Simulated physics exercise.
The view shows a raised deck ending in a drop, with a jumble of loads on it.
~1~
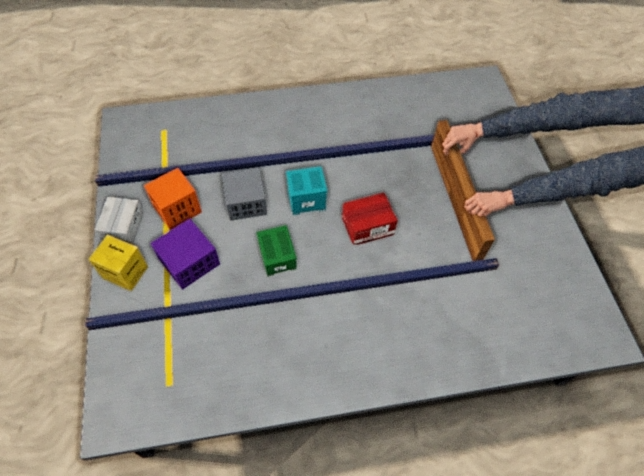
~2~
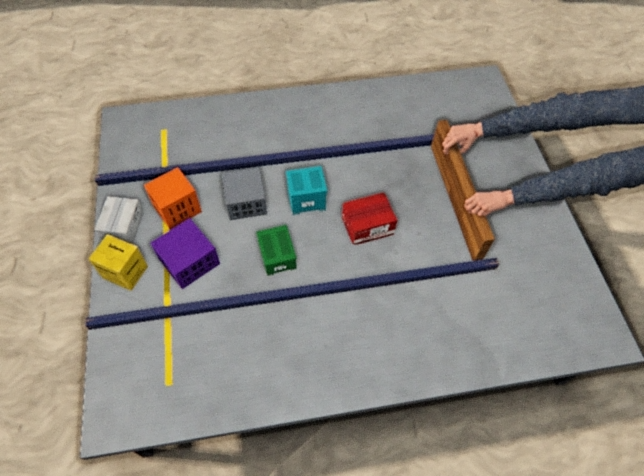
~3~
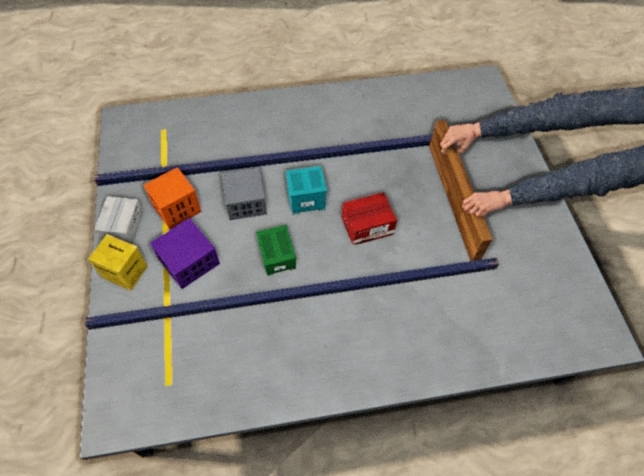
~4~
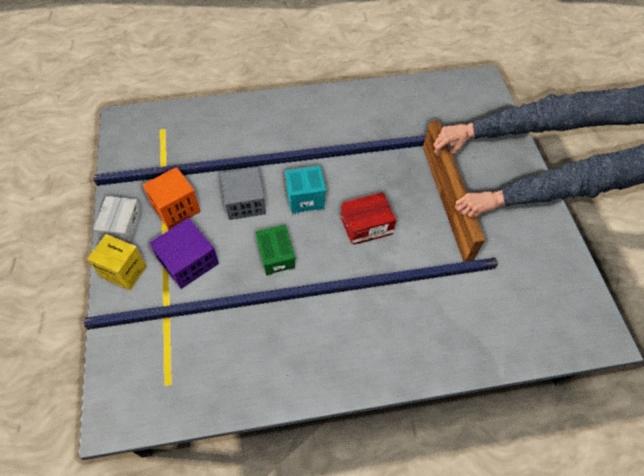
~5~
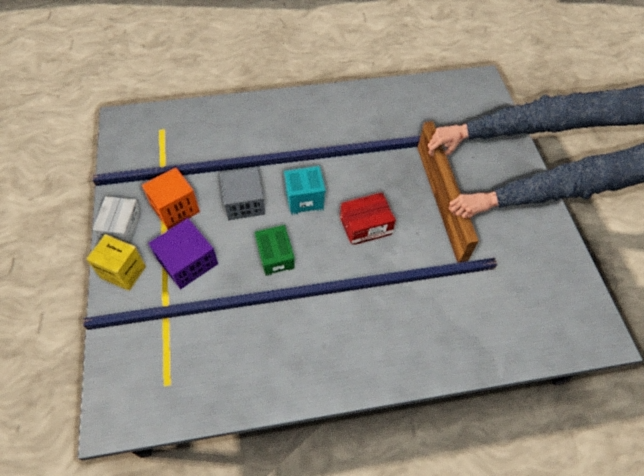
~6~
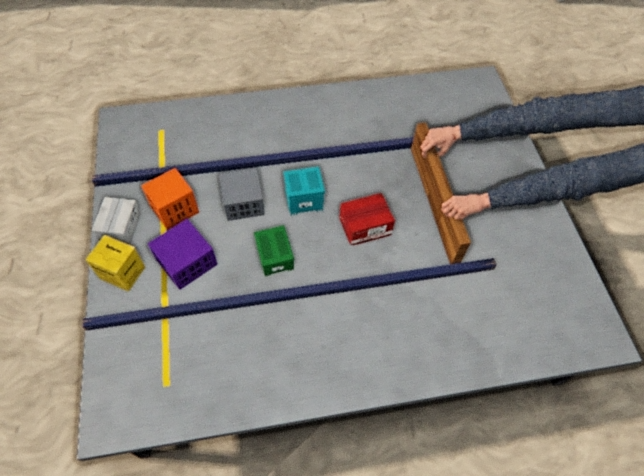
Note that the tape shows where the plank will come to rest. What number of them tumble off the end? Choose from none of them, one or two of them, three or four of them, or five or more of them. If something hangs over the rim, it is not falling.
Three or four of them do.
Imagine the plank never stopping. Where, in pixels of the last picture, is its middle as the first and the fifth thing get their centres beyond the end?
At (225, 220) for the first, at (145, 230) for the fifth.
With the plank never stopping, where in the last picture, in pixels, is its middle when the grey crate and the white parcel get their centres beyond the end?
The middle is at (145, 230) when it's the grey crate, and at (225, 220) when it's the white parcel.
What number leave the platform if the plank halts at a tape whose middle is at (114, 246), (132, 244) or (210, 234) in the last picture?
In order: 5, 5 and 1.
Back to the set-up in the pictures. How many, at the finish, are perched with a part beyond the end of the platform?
That adds up to 2.
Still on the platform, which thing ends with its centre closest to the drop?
Foremost, the purple crate.
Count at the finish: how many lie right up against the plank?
Contact count: 3.
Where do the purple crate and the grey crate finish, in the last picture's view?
In the last picture the purple crate sits at (89, 275) while the grey crate sits at (103, 212).
Soon after, none off yet; white parcel at rest near (117, 221); yellow box at rest near (117, 264); orange crate at rest near (171, 199).
Then, none off yet; white parcel at rest near (116, 221); yellow box at rest near (117, 264); orange crate moved a little near (154, 199).
At rest, the number that fall off is three or four; fallen, orange crate, yellow box and white parcel.
